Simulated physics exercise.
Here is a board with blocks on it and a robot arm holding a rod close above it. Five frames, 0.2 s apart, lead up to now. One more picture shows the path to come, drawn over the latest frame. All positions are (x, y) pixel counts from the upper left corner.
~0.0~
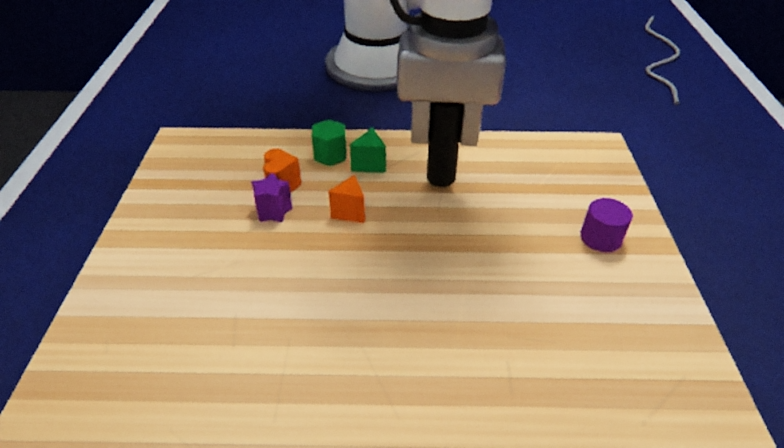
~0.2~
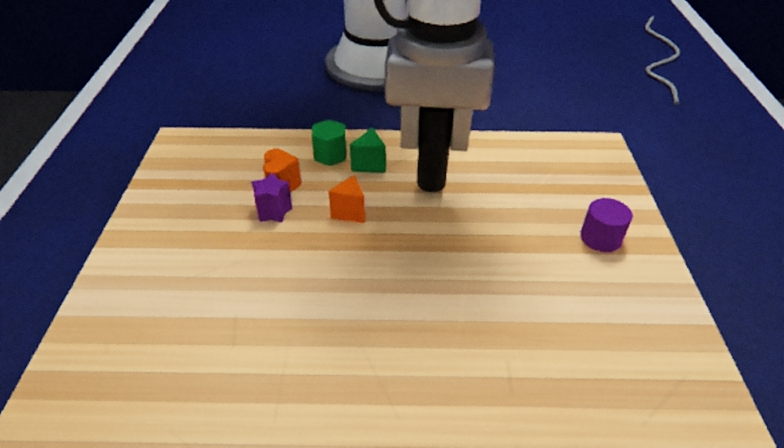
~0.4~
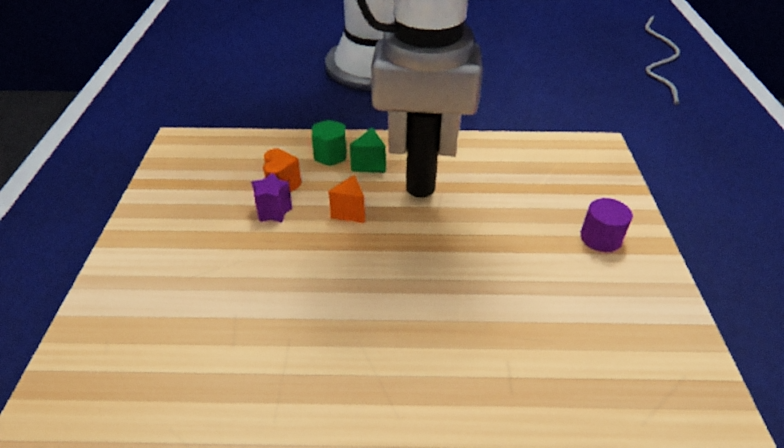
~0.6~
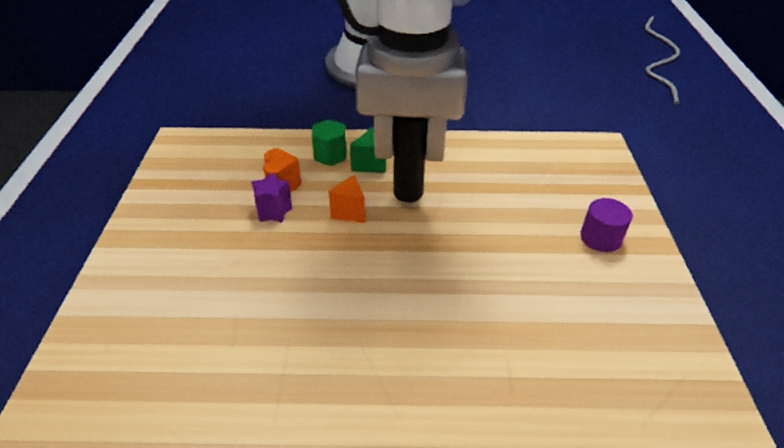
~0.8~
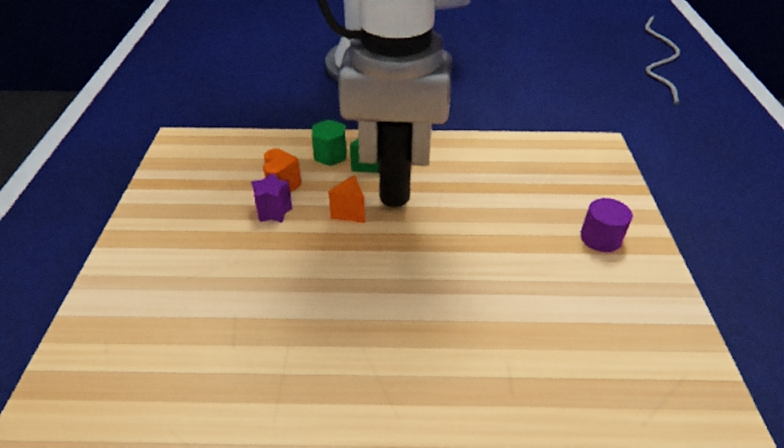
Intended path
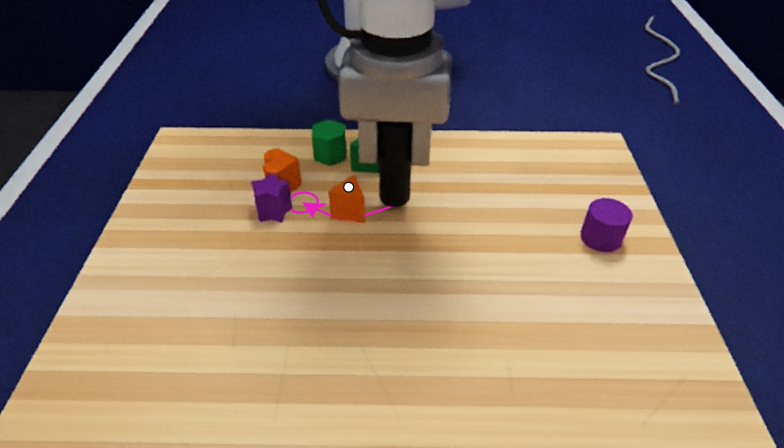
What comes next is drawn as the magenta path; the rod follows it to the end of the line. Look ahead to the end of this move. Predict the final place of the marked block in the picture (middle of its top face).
Somewhere near (277, 188).
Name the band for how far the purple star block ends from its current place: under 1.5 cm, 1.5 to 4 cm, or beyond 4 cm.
The distance will be 1.5 to 4 cm.
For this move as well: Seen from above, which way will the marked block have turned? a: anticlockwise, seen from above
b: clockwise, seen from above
a
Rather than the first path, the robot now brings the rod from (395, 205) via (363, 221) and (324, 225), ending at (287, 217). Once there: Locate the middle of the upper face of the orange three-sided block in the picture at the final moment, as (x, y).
I'd place it at (293, 174), taking the centre of its top.
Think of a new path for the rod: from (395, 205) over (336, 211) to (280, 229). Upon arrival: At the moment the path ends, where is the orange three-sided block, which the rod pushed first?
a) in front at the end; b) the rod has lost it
a (in front at the end)
The drawn path runs from (395, 205) over (363, 216) and (330, 215) to (302, 202); the dot is on the orange three-sided block.
On the path given first. One third of the way, rod at (362, 208); orange three-sided block at (334, 189), turned 20° clockwise.
Two thirds of the way, rod at (329, 207); orange three-sided block at (299, 189).
At the end, rod at (301, 195); purple star block at (250, 184); orange heart-shaped block not moved; orange three-sided block at (277, 188), turned 20° anticlockwise.
